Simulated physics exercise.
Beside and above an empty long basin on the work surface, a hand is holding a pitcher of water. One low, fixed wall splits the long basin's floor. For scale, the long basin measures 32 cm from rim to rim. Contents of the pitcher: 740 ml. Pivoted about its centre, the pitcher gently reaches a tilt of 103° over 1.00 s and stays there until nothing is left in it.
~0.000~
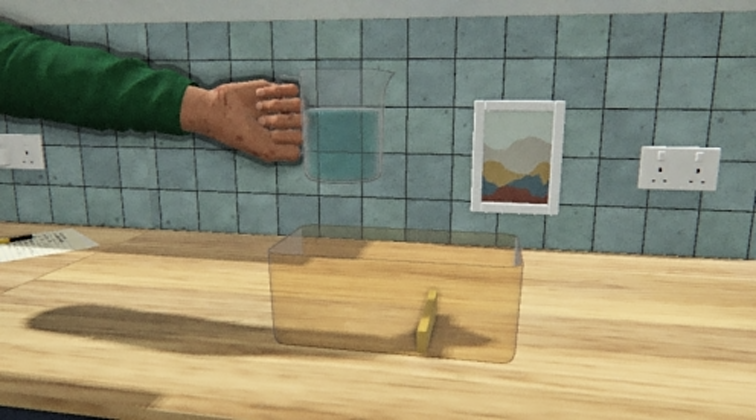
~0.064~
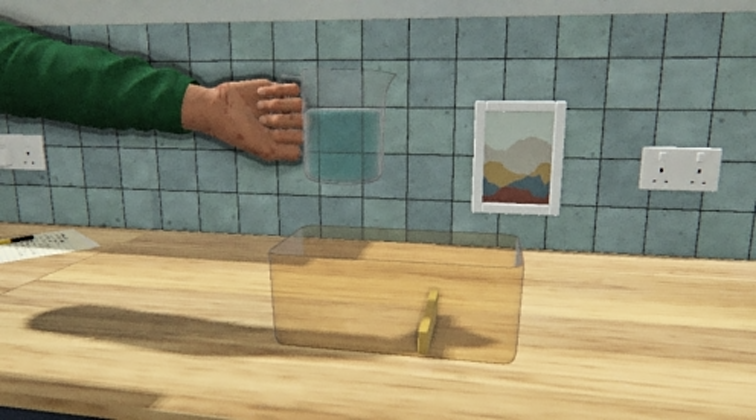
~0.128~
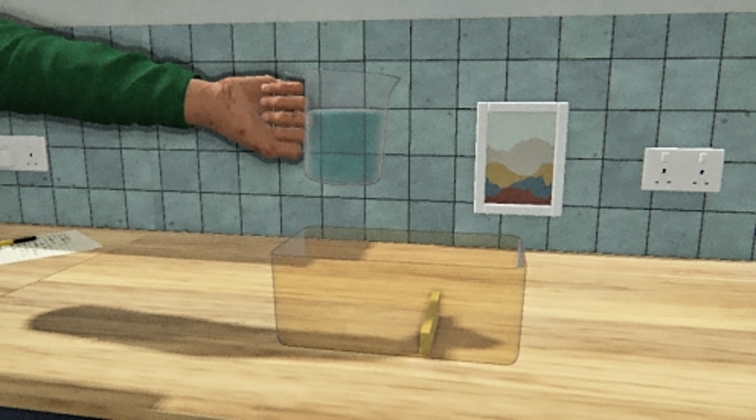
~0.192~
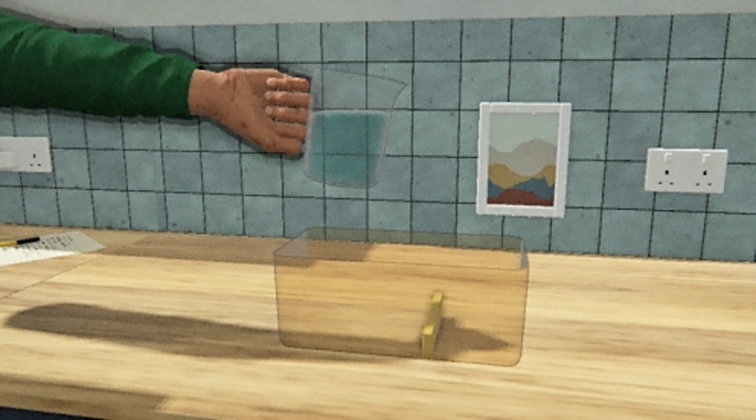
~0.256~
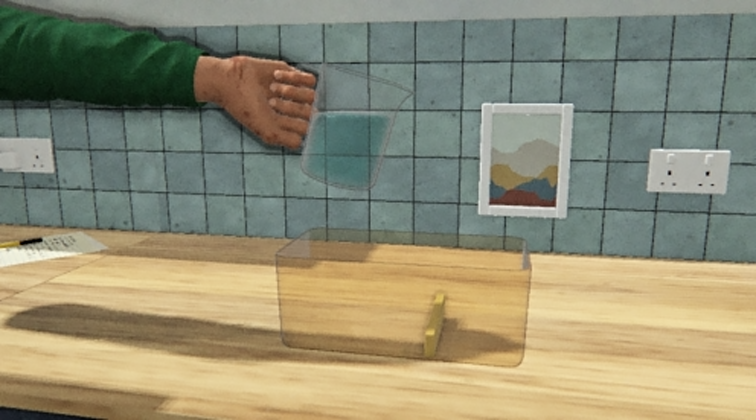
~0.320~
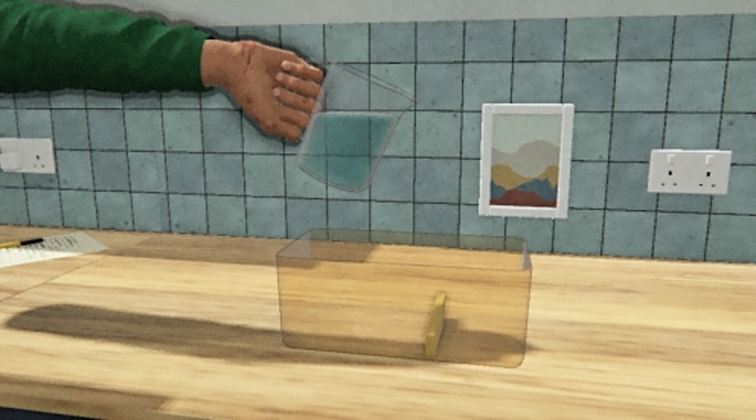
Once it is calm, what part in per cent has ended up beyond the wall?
About 76 per cent ends up there.
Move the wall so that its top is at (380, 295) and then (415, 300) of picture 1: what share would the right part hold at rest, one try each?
90 then 90 %.
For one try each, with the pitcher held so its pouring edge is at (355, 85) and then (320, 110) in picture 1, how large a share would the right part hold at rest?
Respectively about 20 and 10 percent.
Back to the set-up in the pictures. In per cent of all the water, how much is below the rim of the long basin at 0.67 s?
Roughly 1 per cent.
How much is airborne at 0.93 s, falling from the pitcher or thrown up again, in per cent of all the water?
Around 24 percent of the liquid.
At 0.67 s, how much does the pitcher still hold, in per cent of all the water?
Still held: Roughly 88 % of the total.
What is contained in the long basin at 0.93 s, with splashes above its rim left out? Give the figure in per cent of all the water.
Near 42 per cent of the total.
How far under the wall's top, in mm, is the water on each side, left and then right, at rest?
The left comes to roughly 26 mm and the right to roughly 0 mm.
After 0.67 s the tilt is 78° and 88 per cent is still to pour, 0 is left of the wall and 1 right of it.
After 0.93 s the tilt is 102° and 34 per cent is still to pour, 1 is left of the wall and 41 right of it.
After 1.21 s the tilt is 103° and 6 per cent is still to pour, 9 is left of the wall and 75 right of it.
After 1.50 s the tilt is 103° and 0 per cent is still to pour, 14 is left of the wall and 82 right of it.
In the end 21 per cent lies left of the wall, 76 right of it and 3 outside.
